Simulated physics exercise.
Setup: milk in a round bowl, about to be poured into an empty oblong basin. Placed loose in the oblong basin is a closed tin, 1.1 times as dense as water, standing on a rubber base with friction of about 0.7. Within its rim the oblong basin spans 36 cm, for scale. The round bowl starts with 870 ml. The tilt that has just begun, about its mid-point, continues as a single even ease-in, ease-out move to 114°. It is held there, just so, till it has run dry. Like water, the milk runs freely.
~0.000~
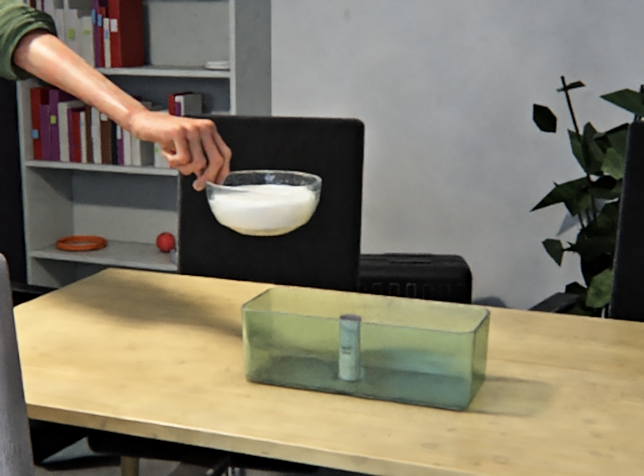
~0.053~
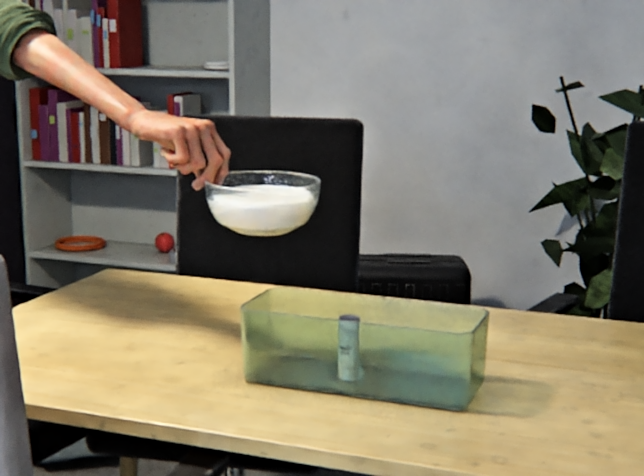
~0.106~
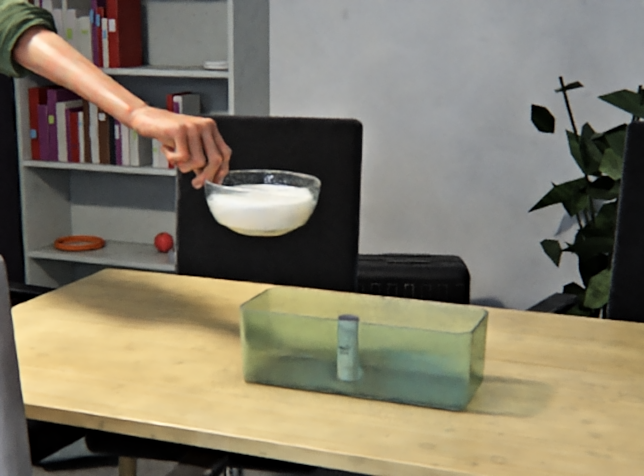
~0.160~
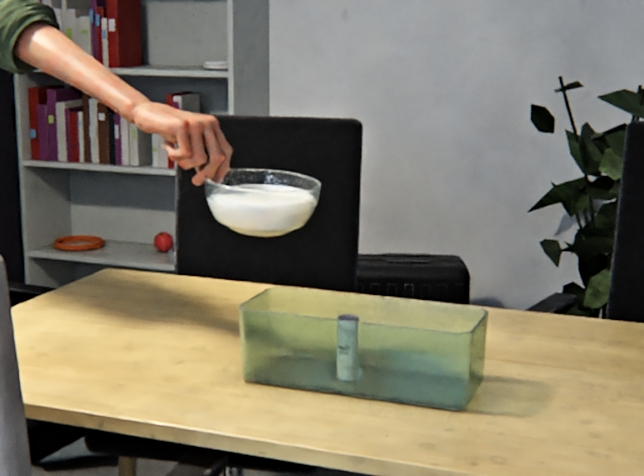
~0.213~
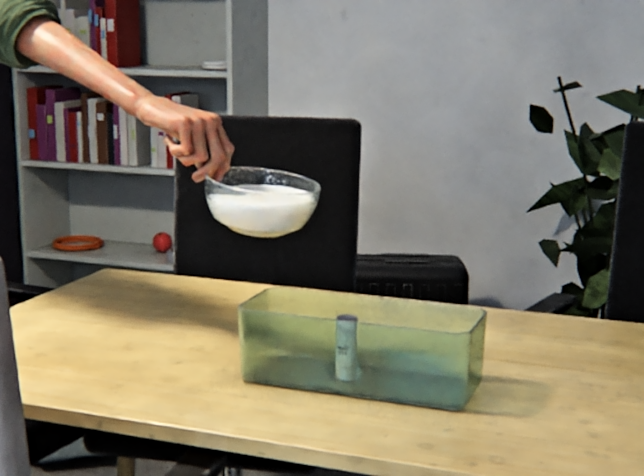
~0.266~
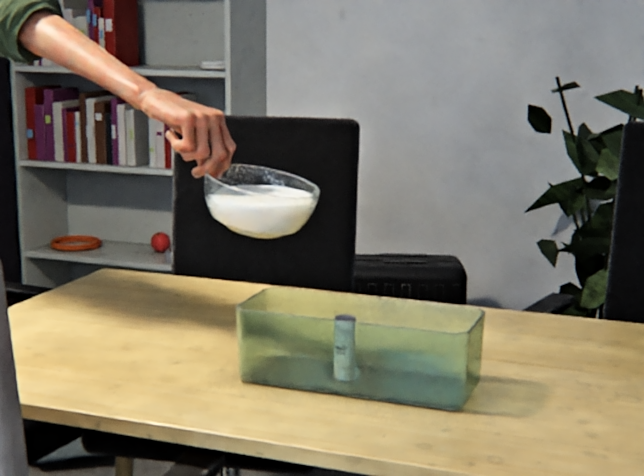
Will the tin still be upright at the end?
Yes.
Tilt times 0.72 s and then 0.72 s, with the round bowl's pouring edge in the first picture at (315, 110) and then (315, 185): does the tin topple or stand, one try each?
First it stays on its base; then it tips over.
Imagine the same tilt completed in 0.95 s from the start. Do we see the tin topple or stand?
In that case the tin does not tip.
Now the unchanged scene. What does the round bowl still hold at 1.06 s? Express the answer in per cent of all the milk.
1 %.
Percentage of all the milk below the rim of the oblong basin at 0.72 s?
20 %, roughly.
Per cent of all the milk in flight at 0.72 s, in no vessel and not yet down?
Near 36 per cent at that moment.
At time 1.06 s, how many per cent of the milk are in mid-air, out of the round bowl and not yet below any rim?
In-air share: About 5 %.
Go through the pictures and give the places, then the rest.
It leans 0°; its right rim is at (317, 185); the milk meets the walls at (217, 191) and (315, 197); the oblong basin's rim runs from (257, 298) to (482, 322); the tin's top is at (350, 320), in the first picture.
It leans 0°; its right rim is at (316, 186); the milk meets the walls at (216, 191) and (314, 198), in the second picture.
It leans 2°; its right rim is at (315, 187); the milk meets the walls at (215, 190) and (314, 199), in the third picture.
It leans 4°; its right rim is at (316, 189); the milk meets the walls at (216, 189) and (314, 200), in the fourth picture.
It leans 8°; its right rim is at (316, 193); the milk meets the walls at (215, 189) and (314, 200), in the fifth picture.
It leans 12°; its right rim is at (315, 197); the milk meets the walls at (215, 190) and (313, 200), in the sixth picture.
After 0.72 s the tilt is 68° and 44 per cent is still to pour; the tin stands where it began.
After 1.06 s the tilt is 105° and 1 per cent is still to pour; the tin stands where it began.
After 1.41 s the tilt is 114° and 0 per cent is still to pour; the tin stands where it began.
After 1.79 s the tilt is 114° and 0 per cent is still to pour; the tin stands where it began.
In the end the tin stands where it began.
